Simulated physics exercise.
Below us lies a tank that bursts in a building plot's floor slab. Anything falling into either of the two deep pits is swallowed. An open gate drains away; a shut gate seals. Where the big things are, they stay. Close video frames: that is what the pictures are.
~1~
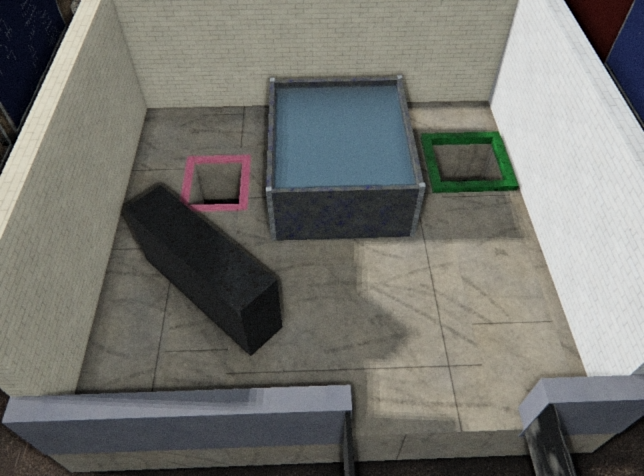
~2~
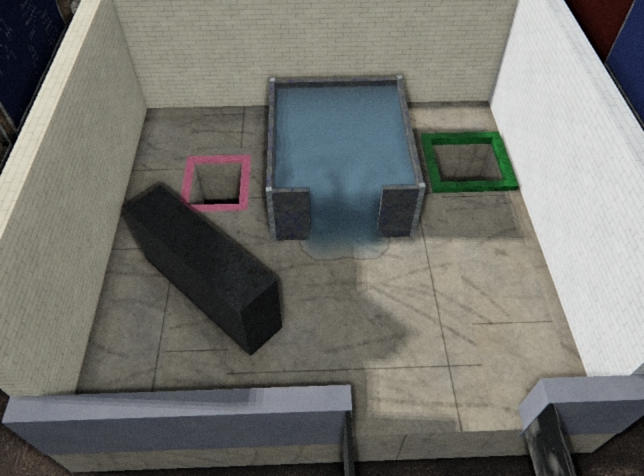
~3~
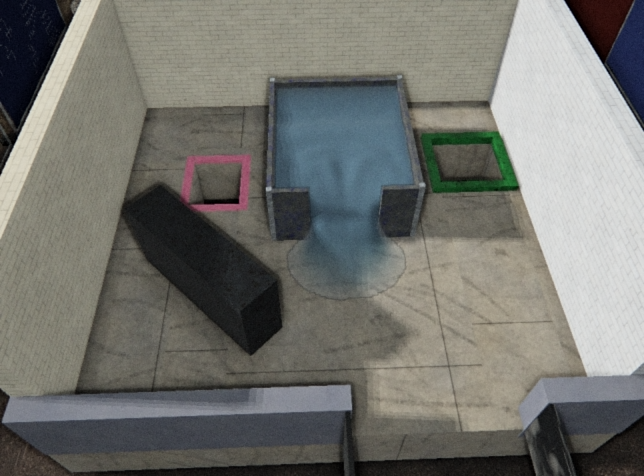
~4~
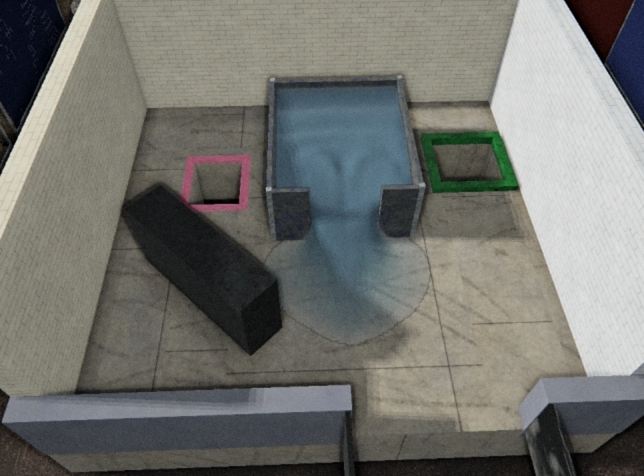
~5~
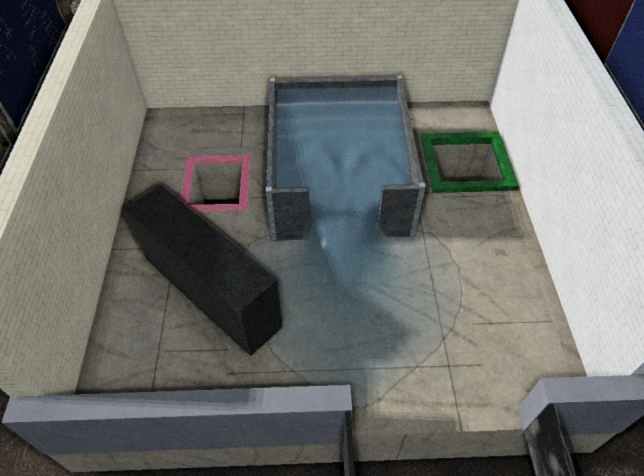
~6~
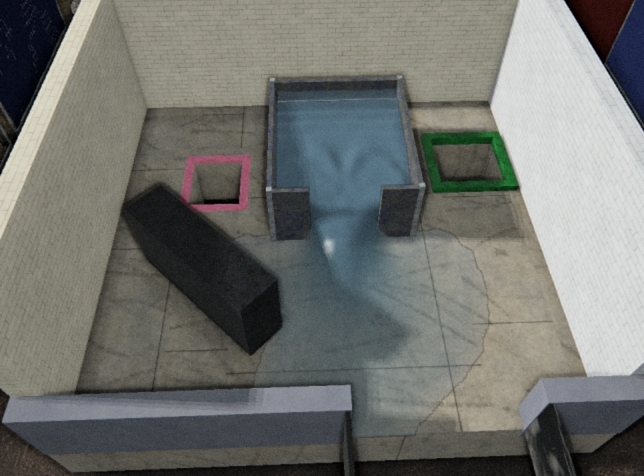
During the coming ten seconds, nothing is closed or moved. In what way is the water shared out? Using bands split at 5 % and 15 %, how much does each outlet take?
I'd say the gate drains a lot - upwards of fifteen per cent; I'd say the pink pit drains a fair bit - five to fifteen per cent; I'd say the green pit drains very little - not reaching five per cent.
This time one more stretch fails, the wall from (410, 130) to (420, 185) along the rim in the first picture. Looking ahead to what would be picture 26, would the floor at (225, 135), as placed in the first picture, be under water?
Check at the given point: Unwetted.
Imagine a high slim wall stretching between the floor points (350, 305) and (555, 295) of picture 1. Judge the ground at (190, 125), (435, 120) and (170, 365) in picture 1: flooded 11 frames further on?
In order: Dry; dry; wet.
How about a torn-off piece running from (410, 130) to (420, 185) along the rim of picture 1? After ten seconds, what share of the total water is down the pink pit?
Pink 4 %.
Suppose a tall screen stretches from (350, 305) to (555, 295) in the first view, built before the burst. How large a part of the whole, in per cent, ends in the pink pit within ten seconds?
Roughly 12 per cent ends up in the pink pit.
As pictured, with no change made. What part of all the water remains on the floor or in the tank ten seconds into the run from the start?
About 46 %.
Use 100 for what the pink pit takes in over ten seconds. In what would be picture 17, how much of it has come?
It should be near 5 percent of the ten-second total.
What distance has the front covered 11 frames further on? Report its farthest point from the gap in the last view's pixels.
I'd say around (69, 422).
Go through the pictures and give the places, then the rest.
The first frame shows the water tank at (340, 134) is whole and still.
In the second frame, water pours out at (344, 222) and has run to (382, 246).
In the third frame, water pours out at (344, 222) and has run to (373, 289).
In the fourth frame, water pours out at (344, 223) and has run to (353, 339).
In the fifth frame, the front is at a hidden place, out from the gap at (344, 222).
In the sixth frame, the front is at a hidden place, out from the gap at (344, 222).
A moment on, water covers 35 % of the floor; the gate 5 %, the pink pit 0 %, the green pit 0 %.
Next, water covers 50 % of the floor; the gate 14 %, the pink pit 0 %, the green pit 0 %.
Then, water covers 65 % of the floor; the gate 24 %, the pink pit 1 %, the green pit 0 %.
Later, water covers 85 % of the floor; the gate 37 %, the pink pit 4 %, the green pit 0 %.
In the end, water covers 95 % of the floor; the gate 46 %, the pink pit 8 %, the green pit 0 %.
